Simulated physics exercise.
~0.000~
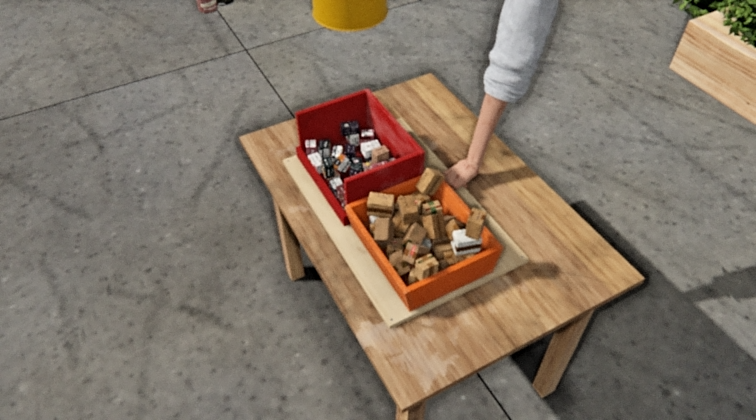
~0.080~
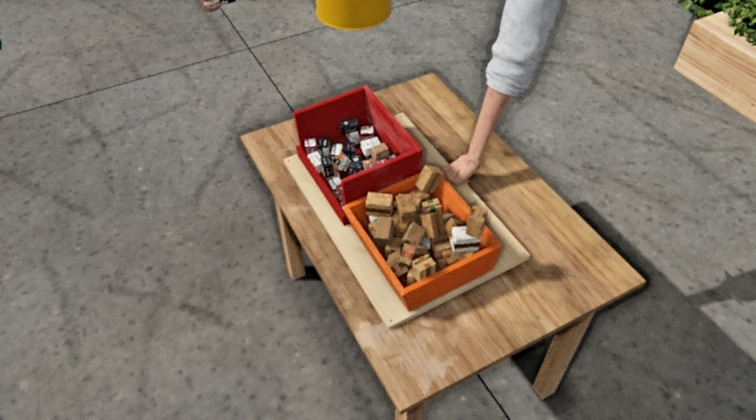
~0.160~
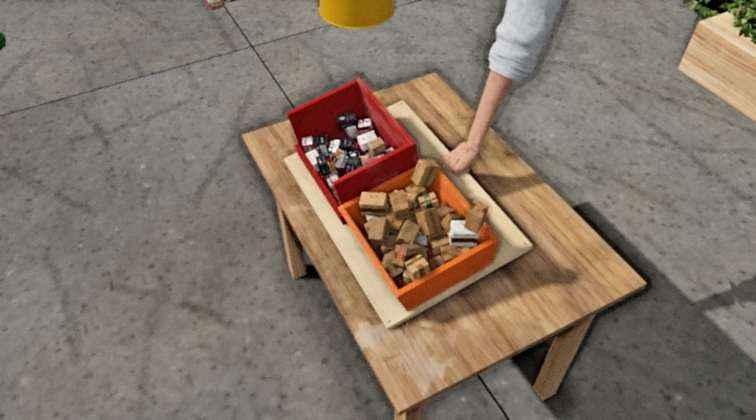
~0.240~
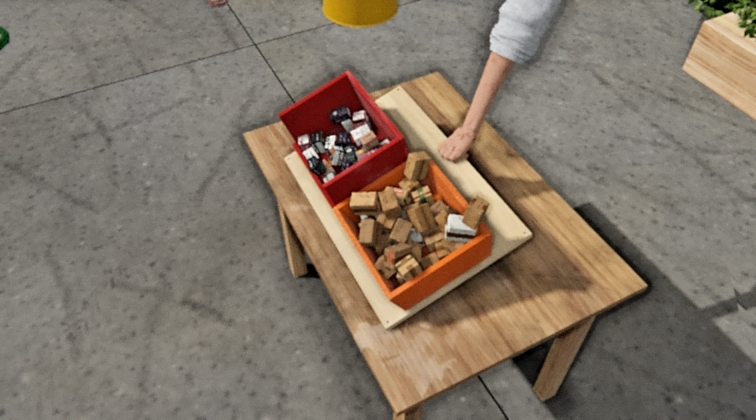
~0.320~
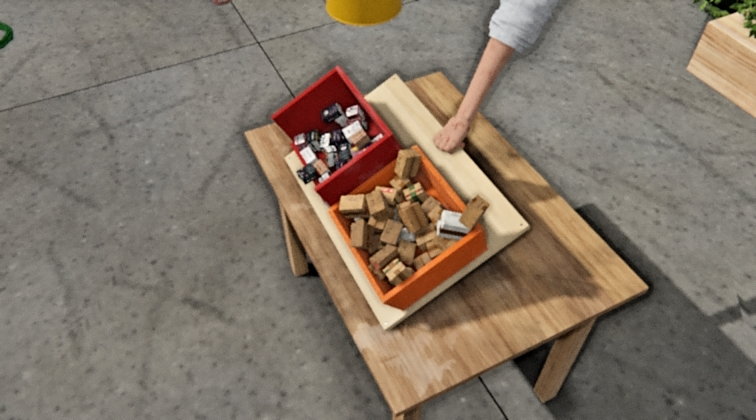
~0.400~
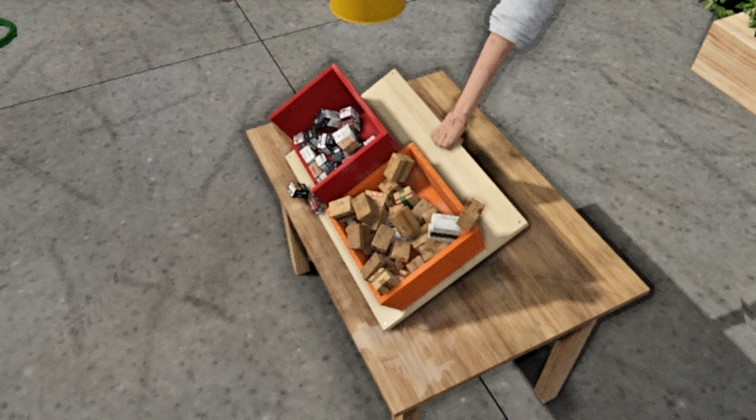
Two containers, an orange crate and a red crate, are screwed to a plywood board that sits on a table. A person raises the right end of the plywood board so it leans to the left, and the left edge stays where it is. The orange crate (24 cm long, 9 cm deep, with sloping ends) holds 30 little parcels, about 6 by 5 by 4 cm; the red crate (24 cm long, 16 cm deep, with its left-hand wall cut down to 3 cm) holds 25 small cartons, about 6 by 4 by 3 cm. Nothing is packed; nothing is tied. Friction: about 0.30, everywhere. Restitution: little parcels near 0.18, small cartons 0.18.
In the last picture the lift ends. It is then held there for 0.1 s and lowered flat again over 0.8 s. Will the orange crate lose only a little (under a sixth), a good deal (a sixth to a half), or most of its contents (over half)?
The orange crate loses only a little.
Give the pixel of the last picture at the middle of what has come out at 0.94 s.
I'd put it somewhere close to (309, 227).
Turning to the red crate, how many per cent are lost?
Lost from the red crate: 10 percent.
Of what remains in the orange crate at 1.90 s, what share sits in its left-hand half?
Around 70%.
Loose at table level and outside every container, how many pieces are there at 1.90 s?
Tally: Some 4.
After 0.64 s, tilt 27°; 1 of 30 out of the orange crate and 2 of 25 out of the red crate.
After 0.94 s, tilt 12°; 2 of 30 out of the orange crate and 3 of 25 out of the red crate.
After 1.36 s, tilt 0°; 2 of 30 out of the orange crate and 3 of 25 out of the red crate.
Outcome (at 1.90 s), 2 of 30 out of the orange crate and 3 of 25 out of the red crate. Asked share, 2 of 30, 7 per cent.
